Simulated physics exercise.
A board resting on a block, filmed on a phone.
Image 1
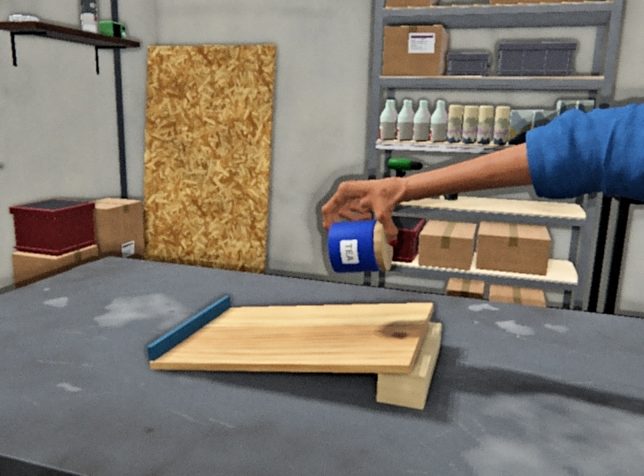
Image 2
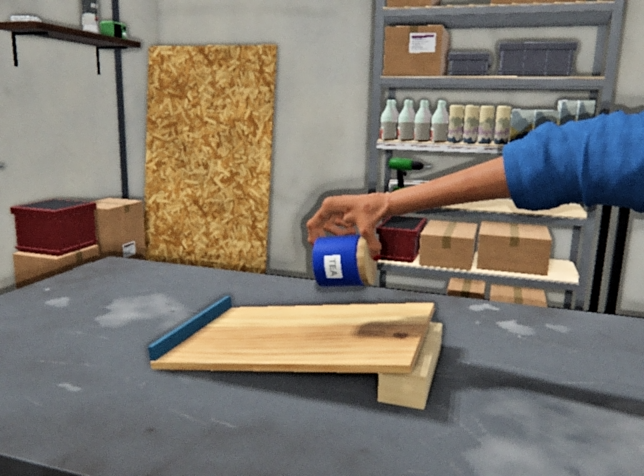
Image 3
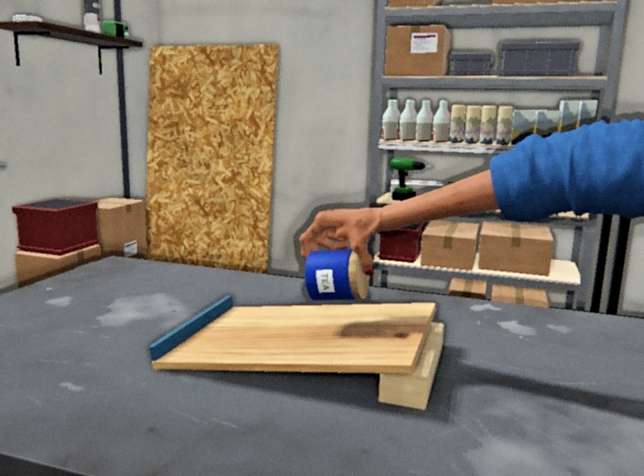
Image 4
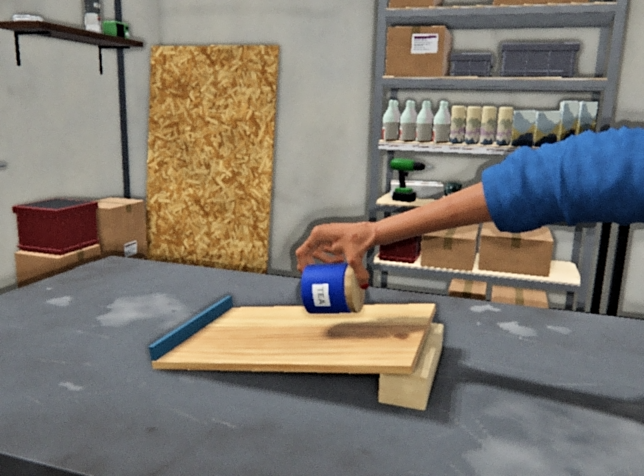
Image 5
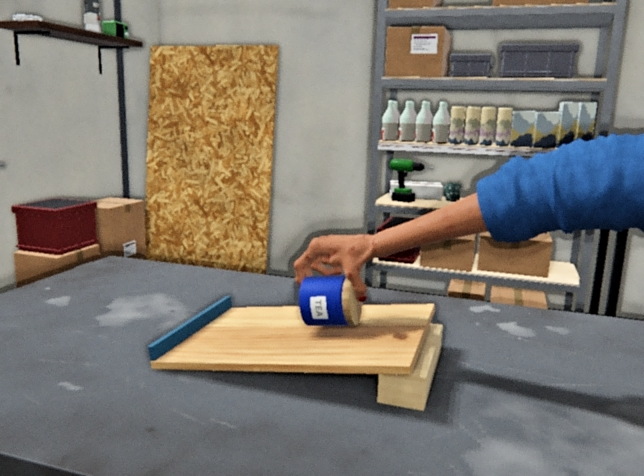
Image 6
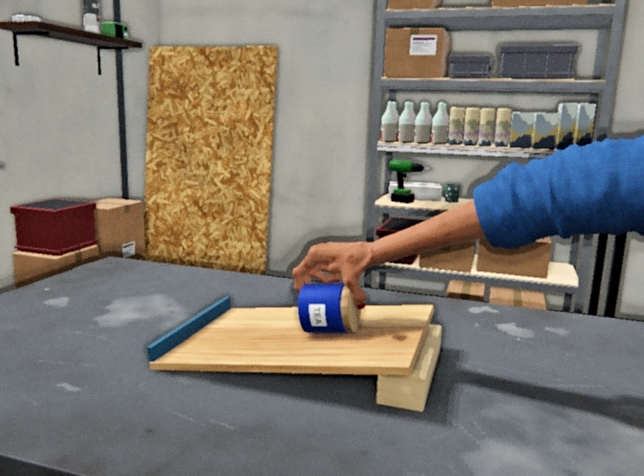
A hand lowers a blue jar on its side onto a sloping wooden board.
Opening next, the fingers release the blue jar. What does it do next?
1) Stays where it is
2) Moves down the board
Option 1: Stays where it is.
Then, 0.30 s later than the last frame, all is still.
Then, 0.70 s later than the last frame, blue jar resting near (330, 308).
When it is over, it is as before. End places, in pixels of the last picture, blue jar near (330, 308). The blue jar stays where it is put.
